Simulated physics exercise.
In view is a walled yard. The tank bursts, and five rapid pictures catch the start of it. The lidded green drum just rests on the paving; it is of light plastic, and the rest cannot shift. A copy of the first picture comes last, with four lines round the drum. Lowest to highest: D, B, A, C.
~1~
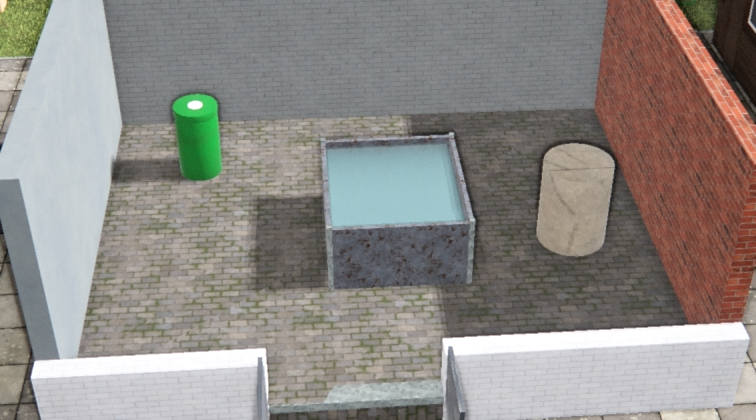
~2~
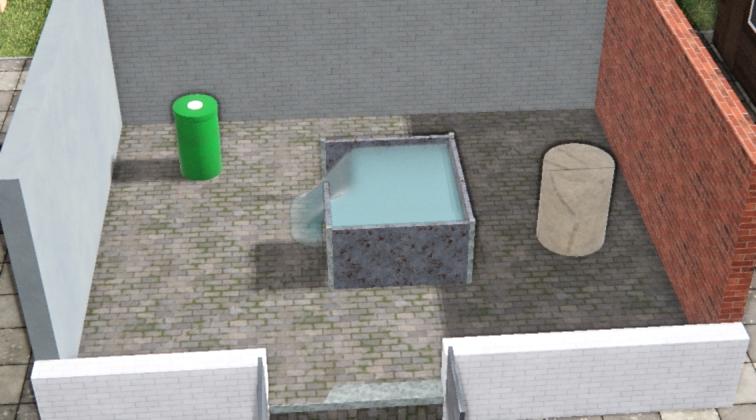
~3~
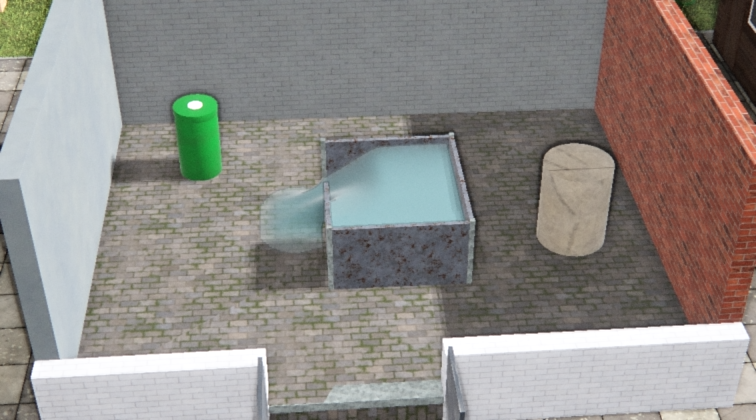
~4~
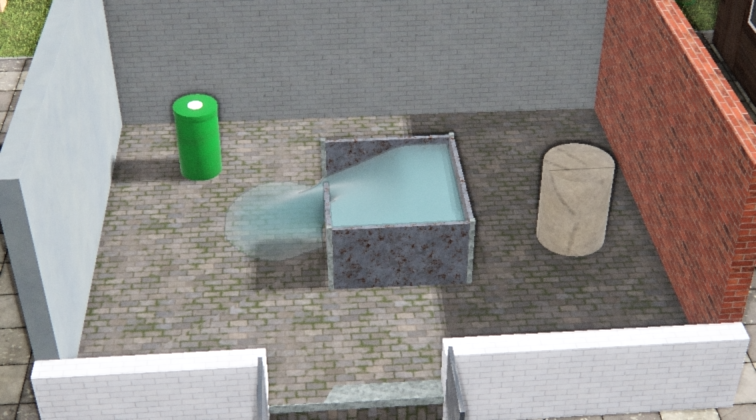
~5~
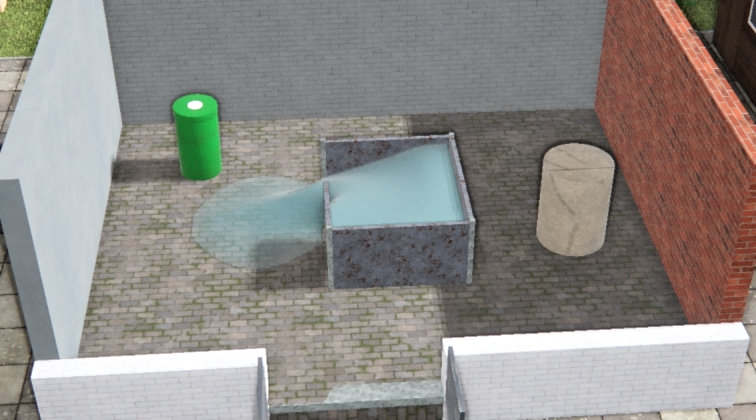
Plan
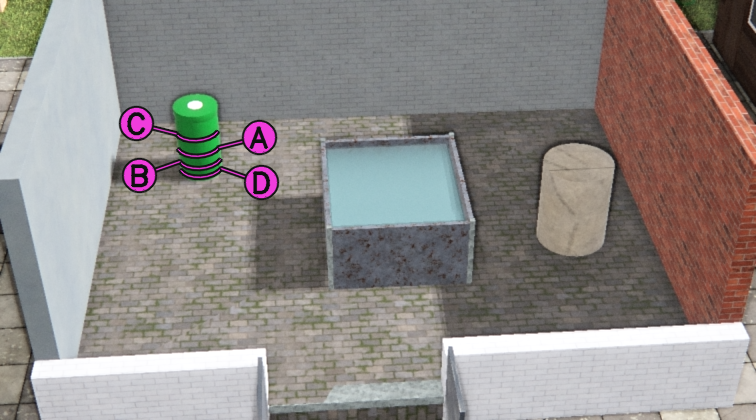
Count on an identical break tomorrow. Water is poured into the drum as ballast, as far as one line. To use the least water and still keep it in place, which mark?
The answer is line A.
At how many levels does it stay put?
Two of them.
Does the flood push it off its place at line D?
Yes.
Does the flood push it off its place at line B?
Yes.
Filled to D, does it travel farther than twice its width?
Yes, it does.
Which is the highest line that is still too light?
Line B.
In magenta, A at (198, 156); B at (199, 168); C at (196, 140); D at (200, 177); from the bottom up D, B, A, C.
If A is chosen, it does not move.
If B is chosen, it is pushed about its own width away.
If C is chosen, it does not move.
If D is chosen, it is pushed about 3 times its own width away.
